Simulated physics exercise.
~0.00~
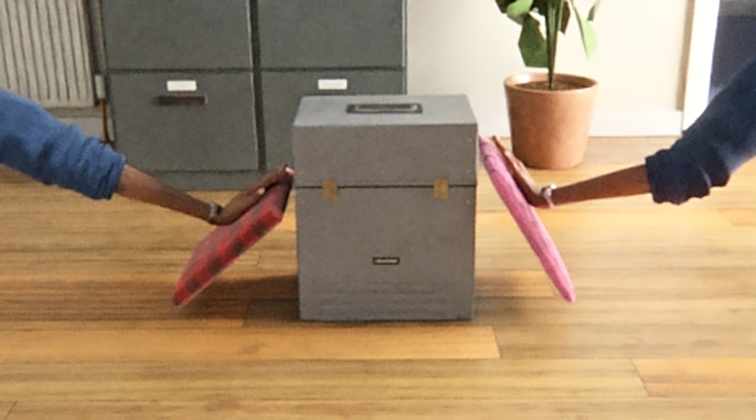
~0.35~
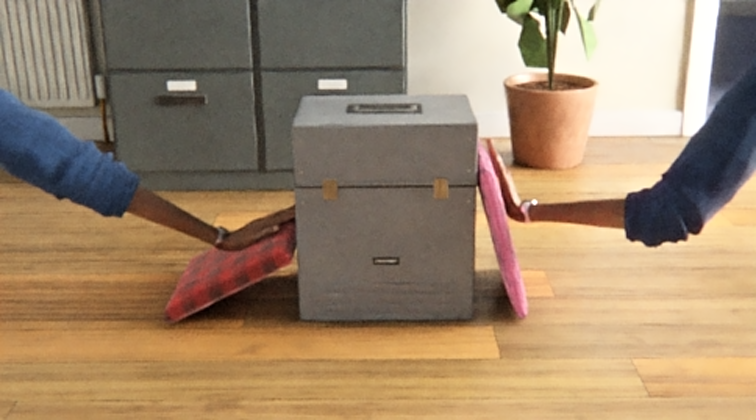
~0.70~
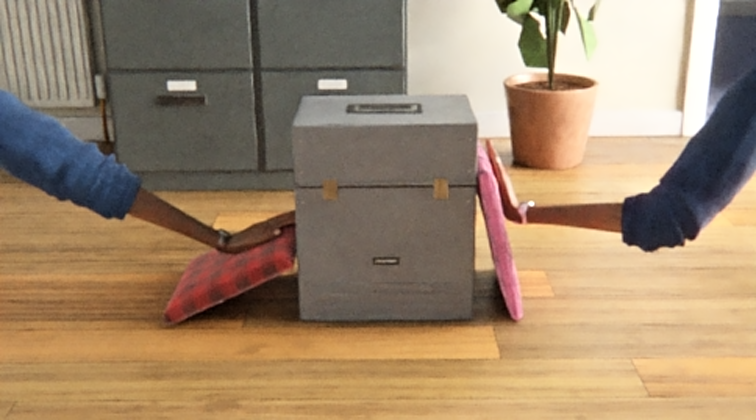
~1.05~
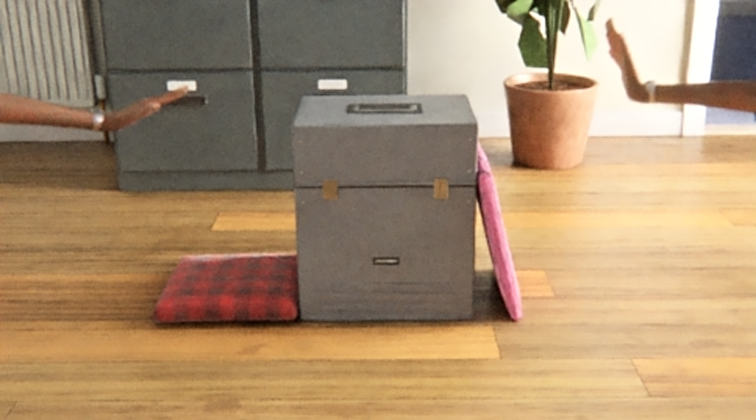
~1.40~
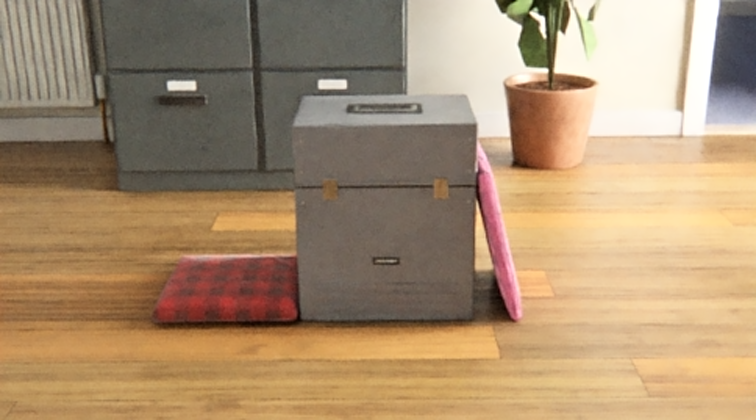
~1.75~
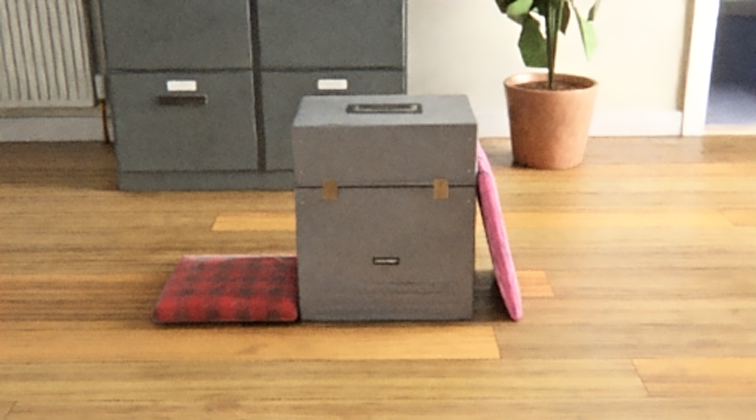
On a wooden floor before grey cabinets and a potted plant, two hands lower a red checked pad and a pink pad against opposite sides of a grey chest, then withdraw. The red pad drops flat on the left, while the pink one stays leaning on the right.
